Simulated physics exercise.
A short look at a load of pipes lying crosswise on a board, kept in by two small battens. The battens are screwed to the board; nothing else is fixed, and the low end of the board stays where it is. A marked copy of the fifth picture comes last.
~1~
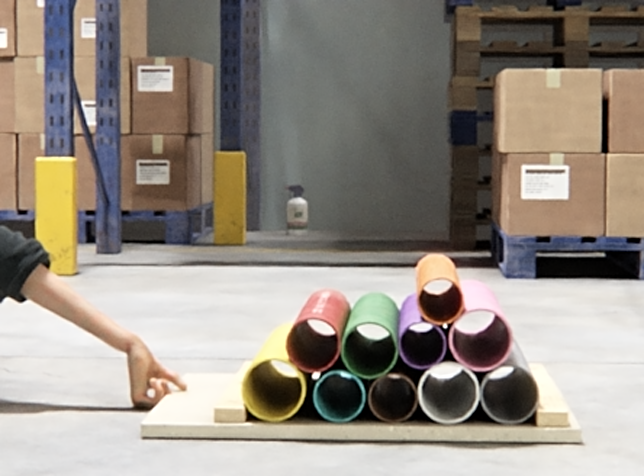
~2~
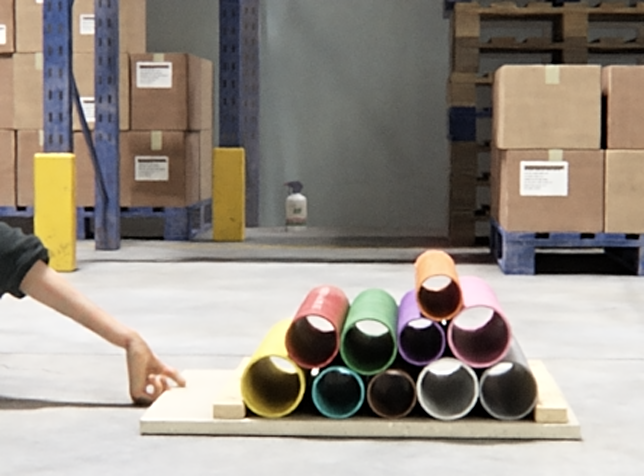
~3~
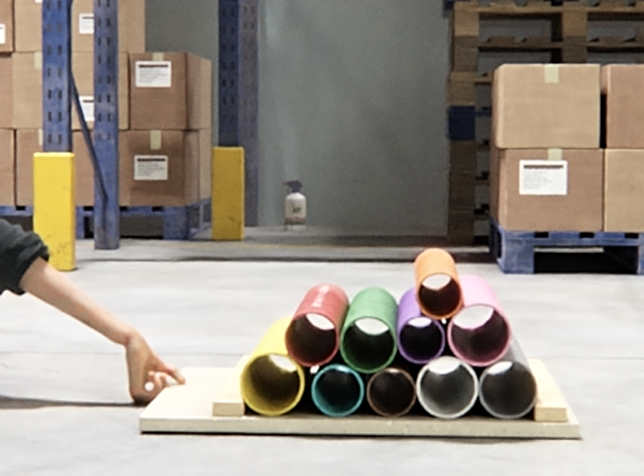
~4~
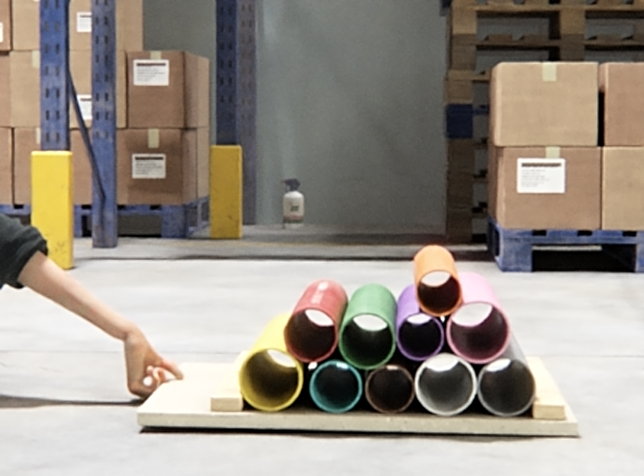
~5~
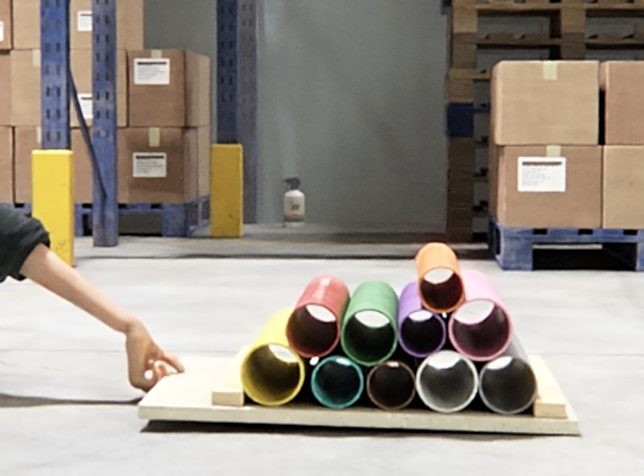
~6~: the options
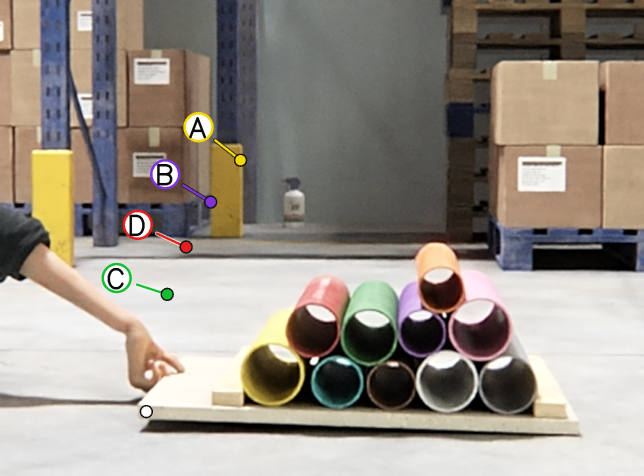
To begin with, a hand grips the left end of a board lying on a warehouse floor, with colourful pipes stacked between two small battens and an orange one on top. The hand stays almost still, then raises that end very slightly, while the pipes keep their places in the stack.
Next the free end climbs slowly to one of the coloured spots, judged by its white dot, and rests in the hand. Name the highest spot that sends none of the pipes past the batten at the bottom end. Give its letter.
Stop at C.
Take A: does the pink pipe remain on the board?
The pink pipe: No.
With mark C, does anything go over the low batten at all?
At C: No.
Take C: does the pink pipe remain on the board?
The pink pipe: Yes.
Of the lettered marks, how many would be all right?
One of them.
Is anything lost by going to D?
At D: Yes.
On the marked copy, A at (240, 160); B at (211, 202); C at (167, 294); D at (186, 247); the white dot at (146, 412).
Following C. Soon after the start, board at 13°.
Later, board at 18°.
In the end, board at 18°, none over the low batten.
As for the rest, A five over the low batten; B five over the low batten; D five over the low batten.
